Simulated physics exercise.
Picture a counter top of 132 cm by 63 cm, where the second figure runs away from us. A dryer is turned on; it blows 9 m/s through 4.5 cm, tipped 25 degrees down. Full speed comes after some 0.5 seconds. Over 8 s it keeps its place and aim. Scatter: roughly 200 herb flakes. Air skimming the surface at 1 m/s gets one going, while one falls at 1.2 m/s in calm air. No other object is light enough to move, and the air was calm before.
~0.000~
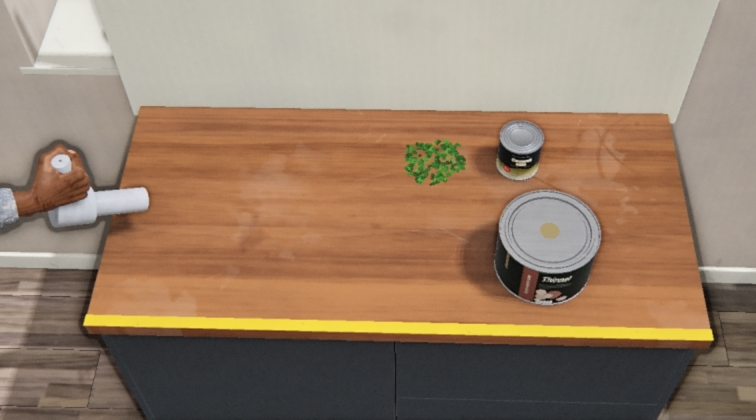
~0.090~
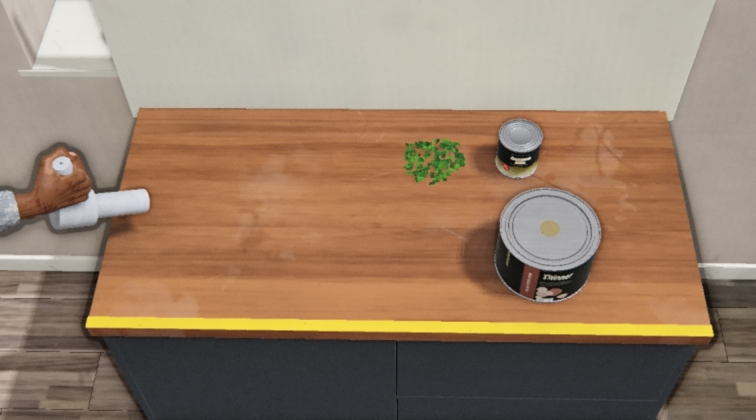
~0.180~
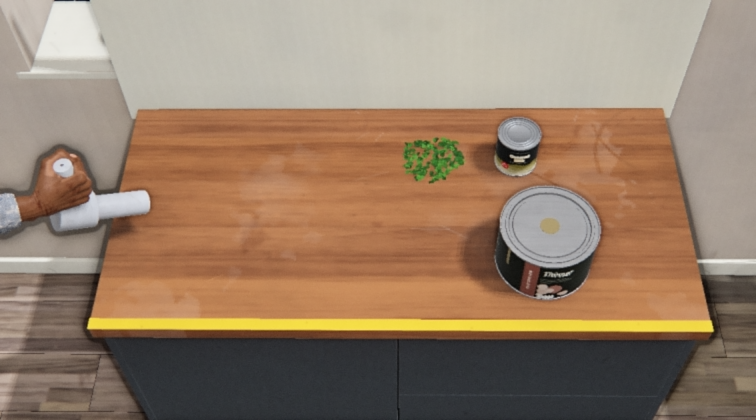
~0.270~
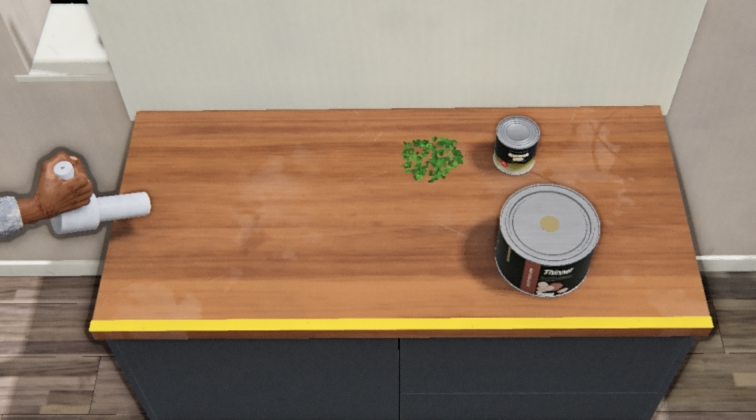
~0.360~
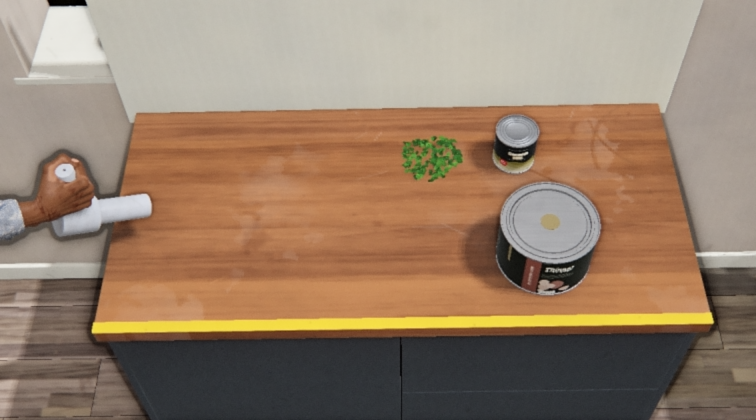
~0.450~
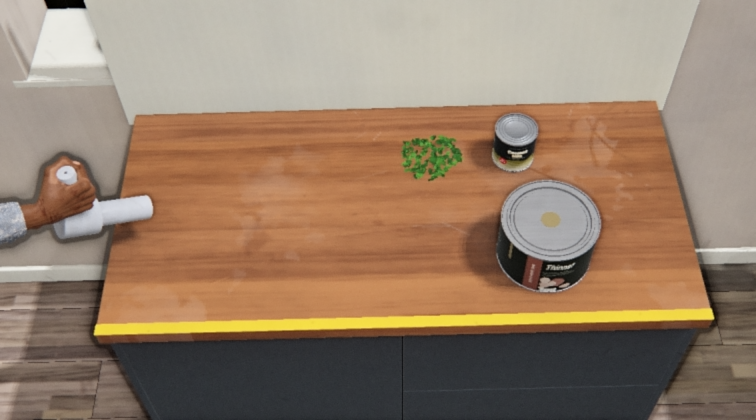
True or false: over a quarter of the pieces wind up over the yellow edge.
False.
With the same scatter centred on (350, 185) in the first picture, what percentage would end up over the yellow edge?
Roughly 0 per cent.
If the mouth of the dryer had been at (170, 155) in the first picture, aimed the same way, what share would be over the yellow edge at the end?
Then the share would be close to 0 percent.
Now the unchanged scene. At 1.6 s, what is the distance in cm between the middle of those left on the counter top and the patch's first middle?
Centre offset: Approx. 15 cm.
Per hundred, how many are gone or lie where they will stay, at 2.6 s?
Roughly 90 per cent of them.
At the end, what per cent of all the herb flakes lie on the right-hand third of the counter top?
15 %.
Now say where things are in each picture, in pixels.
In the first picture, the middle of the herb flakes is near (437, 163), none has stirred yet and the mouth of the dryer is at (144, 199).
In the second picture, the middle of the herb flakes is near (437, 161), none has stirred yet and the yellow edge is centred on (396, 332).
In the third picture, the middle of the herb flakes is near (436, 159), none has stirred yet, the top of a tin is at (520, 133) and the top of a large tin is at (550, 225).
In the fourth picture, the middle of the herb flakes is near (435, 159) and none has stirred yet.
In the fifth picture, the middle of the herb flakes is near (435, 158) and none has stirred yet.
In the sixth picture, the middle of the herb flakes is near (434, 157) and none has stirred yet.
After 1.6 s, 0 % are over the yellow edge; the middle of those still in play is near (495, 152); 76 % have settled or left.
After 2.6 s, 0 % are over the yellow edge; the middle of those still in play is near (495, 153); 90 % have settled or left.
After 4.4 s, 0 % are over the yellow edge; 94 % have settled or left.
After 8.0 s, at the end, 0 % are over the yellow edge.
